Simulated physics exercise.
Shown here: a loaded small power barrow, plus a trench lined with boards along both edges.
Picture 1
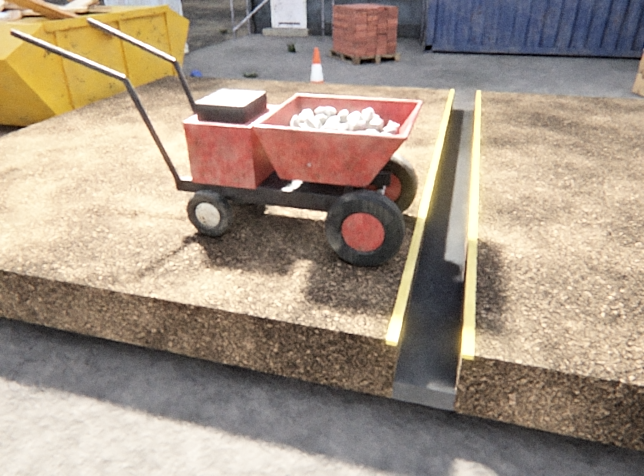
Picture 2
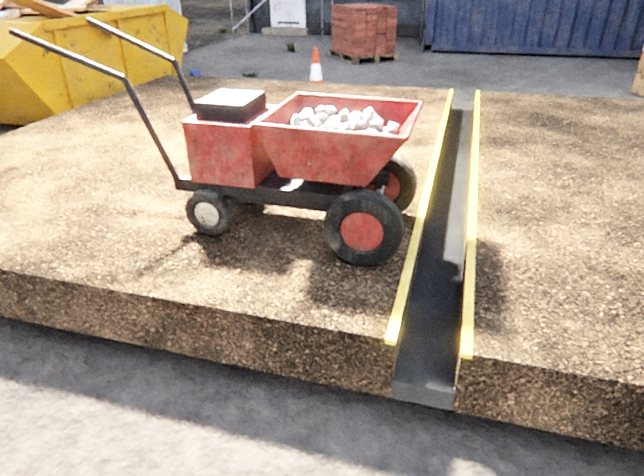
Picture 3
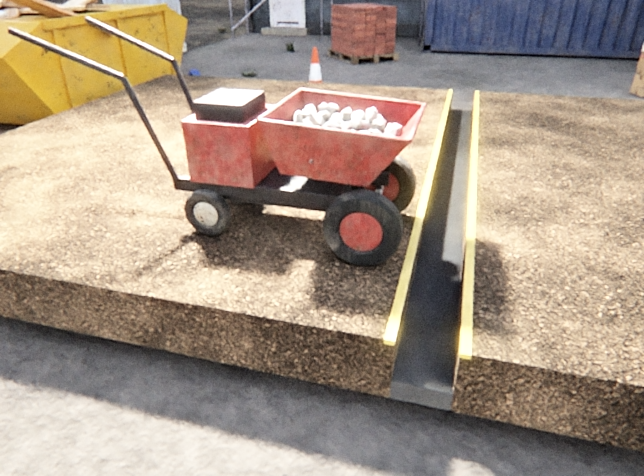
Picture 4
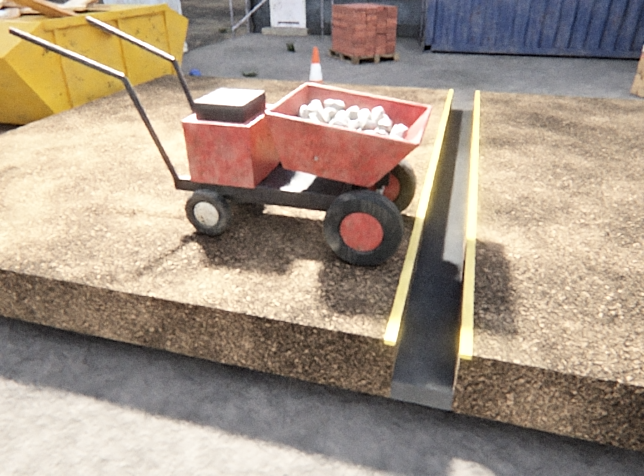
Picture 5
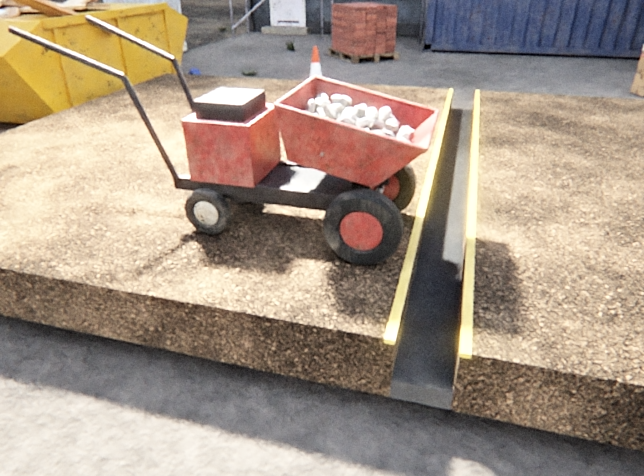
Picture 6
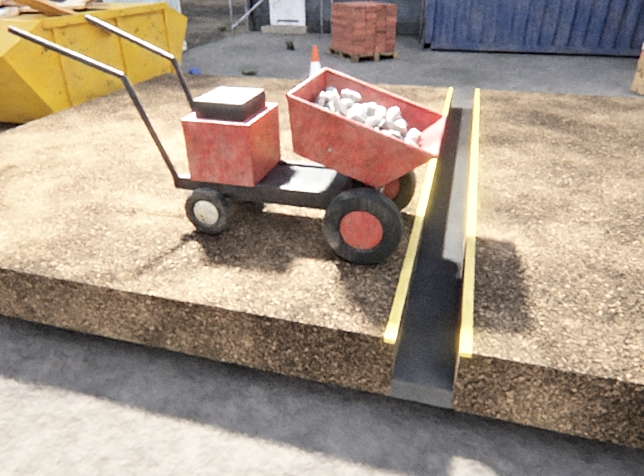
The red skip of a small power barrow, loaded with pale broken stones, sits level on a slab of brown, gritty ground, seen from slightly above in a sunlit yard. Right of it runs a narrow dark trench edged with yellow boards, with a yellow container, orange cone, reddish stack and blue container behind. The skip tilts gradually forward to the right while the wheels and camera stay still.
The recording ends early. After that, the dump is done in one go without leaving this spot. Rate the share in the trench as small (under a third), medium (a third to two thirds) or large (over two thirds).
Small.
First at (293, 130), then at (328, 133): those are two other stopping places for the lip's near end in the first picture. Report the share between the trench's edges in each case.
Result: Try 1 = 30 %, try 2 = 80 %.
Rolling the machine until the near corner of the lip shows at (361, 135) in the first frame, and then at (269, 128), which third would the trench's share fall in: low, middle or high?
For the first case, over two thirds; for the second case, under a third.
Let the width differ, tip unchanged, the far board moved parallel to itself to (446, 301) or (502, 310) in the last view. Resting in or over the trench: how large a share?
The first case gives around 0 percent, and the second around 80 percent.
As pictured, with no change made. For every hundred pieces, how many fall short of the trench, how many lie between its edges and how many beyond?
Roughly: Short 0, between 0, beyond 55 per cent.
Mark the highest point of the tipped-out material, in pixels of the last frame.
Near (497, 235).
Soon after the last picture, skip tipped steeply; all in the skip.
A little later, skip tipped right over; most in the skip; about a quarter beyond it.
Later still, skip tipped right over; about a third in the skip; a stray few in or heaped over the trench; about half beyond it.
At rest, skip tipped right over; about a third in the skip; a stray few in or heaped over the trench; about half beyond it.
